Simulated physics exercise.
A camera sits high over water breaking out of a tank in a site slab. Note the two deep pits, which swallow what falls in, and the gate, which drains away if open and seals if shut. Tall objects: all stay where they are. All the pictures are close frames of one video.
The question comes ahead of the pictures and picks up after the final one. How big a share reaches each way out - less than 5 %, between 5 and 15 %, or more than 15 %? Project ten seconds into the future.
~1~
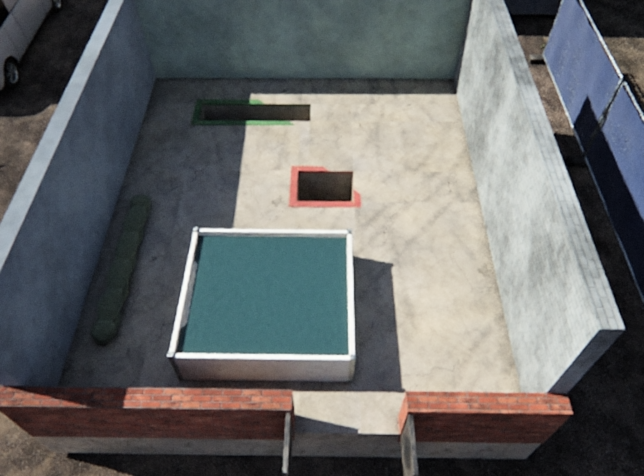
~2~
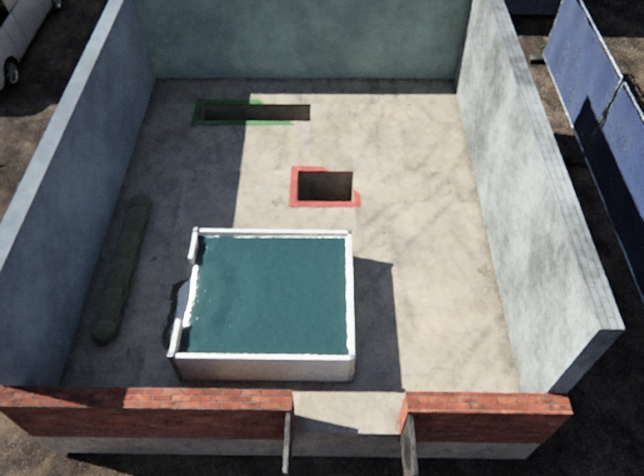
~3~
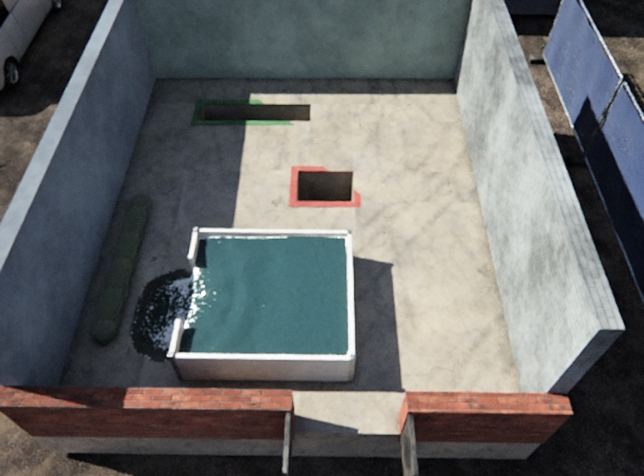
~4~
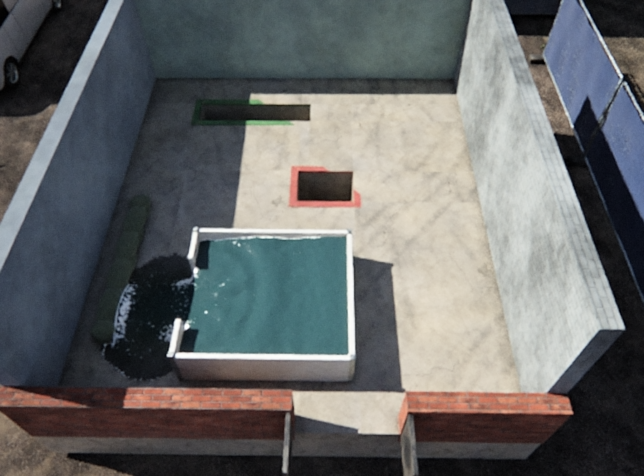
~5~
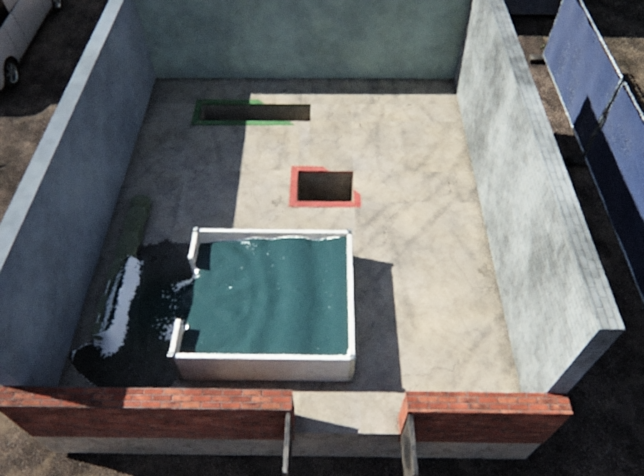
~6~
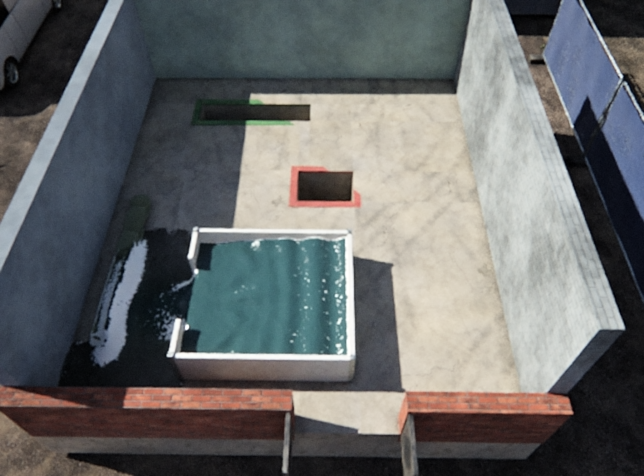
In order: The gate is going to swallow a share of five up to fifteen per cent; the green pit is going to swallow a share past fifteen per cent; the red pit is going to swallow a share short of five per cent.
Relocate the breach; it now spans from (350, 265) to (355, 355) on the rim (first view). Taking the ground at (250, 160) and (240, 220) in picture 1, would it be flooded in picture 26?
Result, point by point: Unwetted; unwetted.
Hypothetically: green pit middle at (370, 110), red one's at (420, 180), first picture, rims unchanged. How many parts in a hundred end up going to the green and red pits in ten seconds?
The green pit ends up with 8 per cent, the red pit with 2 per cent.
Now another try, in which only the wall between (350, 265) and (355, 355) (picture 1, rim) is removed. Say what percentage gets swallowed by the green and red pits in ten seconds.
The green pit takes 14 per cent and the red pit 10 per cent.
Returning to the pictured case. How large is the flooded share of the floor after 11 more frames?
30 %, roughly.
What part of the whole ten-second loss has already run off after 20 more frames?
I'd put it at 10 per cent.
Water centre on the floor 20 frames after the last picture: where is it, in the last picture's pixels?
Roughly (209, 298).
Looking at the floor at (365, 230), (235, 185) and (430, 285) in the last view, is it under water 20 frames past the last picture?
In that order, the three spots are high and dry, soaked and high and dry.
A moment on, water covers 15 % of the floor; the gate 0 %, the green pit 0 %, the red pit 0 %.
Next, water covers 30 % of the floor; the gate 0 %, the green pit 0 %, the red pit 0 %.
Then, water covers 45 % of the floor; the gate 0 %, the green pit 3 %, the red pit 0 %.
Later, water covers 60 % of the floor; the gate 4 %, the green pit 10 %, the red pit 1 %.
In the end, water covers 90 % of the floor; the gate 9 %, the green pit 23 %, the red pit 3 %.
